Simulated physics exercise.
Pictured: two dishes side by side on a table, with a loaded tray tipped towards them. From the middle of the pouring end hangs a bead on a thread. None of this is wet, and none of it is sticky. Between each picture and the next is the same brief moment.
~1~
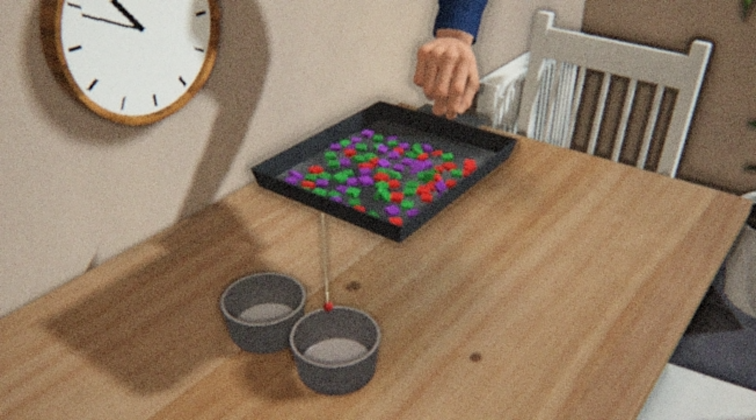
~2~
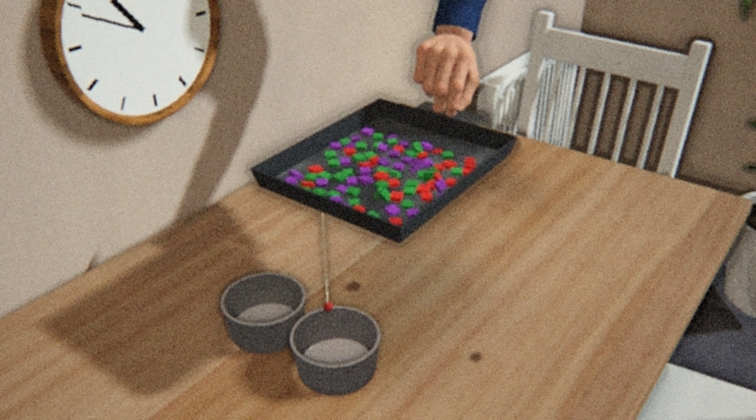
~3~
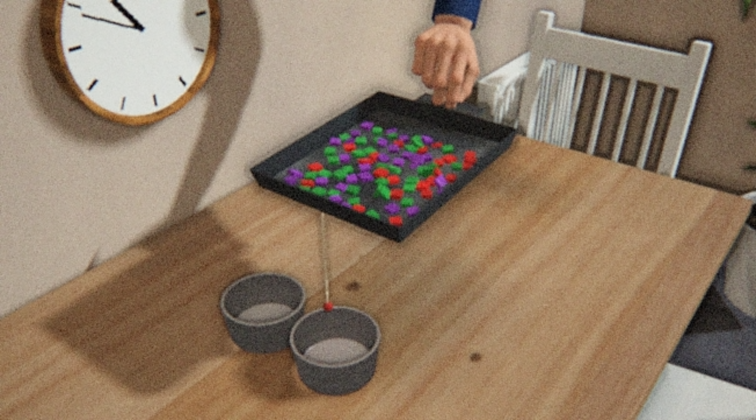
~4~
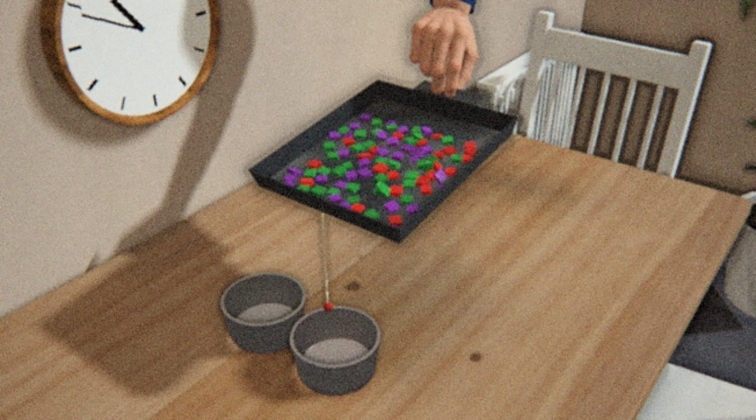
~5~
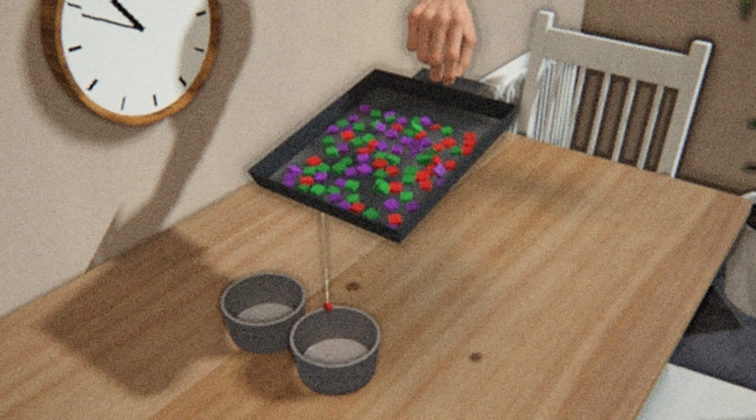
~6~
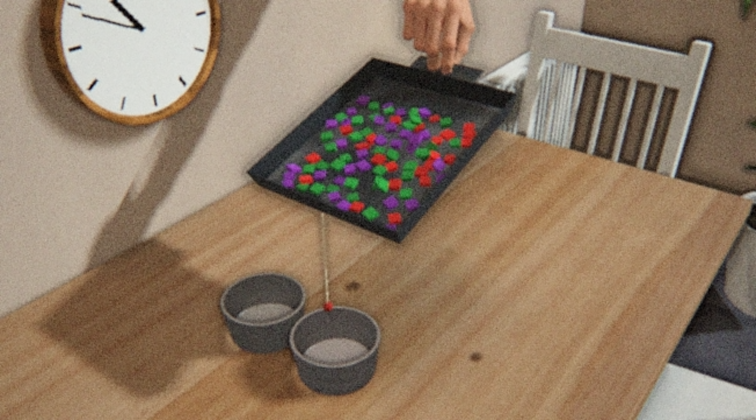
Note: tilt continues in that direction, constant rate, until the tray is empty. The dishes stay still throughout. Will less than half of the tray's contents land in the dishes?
Yes - the dishes will catch only a minority of the load.
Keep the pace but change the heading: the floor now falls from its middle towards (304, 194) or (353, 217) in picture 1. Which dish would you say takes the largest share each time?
Try one: The leftmost dish. Try two: The rightmost dish.
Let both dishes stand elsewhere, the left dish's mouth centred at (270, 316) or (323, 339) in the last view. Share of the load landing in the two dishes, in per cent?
About 70 per cent, then about 40 per cent.
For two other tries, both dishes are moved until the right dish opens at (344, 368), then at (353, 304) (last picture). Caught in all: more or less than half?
Beyond half, then short of half.
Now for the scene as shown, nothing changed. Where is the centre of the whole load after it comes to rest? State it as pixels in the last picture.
Close to (305, 384) in the last picture.
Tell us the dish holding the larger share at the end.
More winds up in the rightward dish.
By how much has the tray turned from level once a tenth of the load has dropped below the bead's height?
The angle is roughly 110° at that point.
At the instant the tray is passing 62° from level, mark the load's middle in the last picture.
I'd put it at about (335, 174).
Soon after the last picture, tray tipped steeply; all on the tray.
A little later, tray tipped past a quarter turn; nearly all on the tray; a stray few in the right dish; a stray few outside both; a small part in the air.
Later still, tray tipped past a quarter turn; about a quarter in the right dish; a small part in the left dish; about two thirds outside both.
At rest, tray tipped past a quarter turn; about a quarter in the right dish; a small part in the left dish; about two thirds outside both.
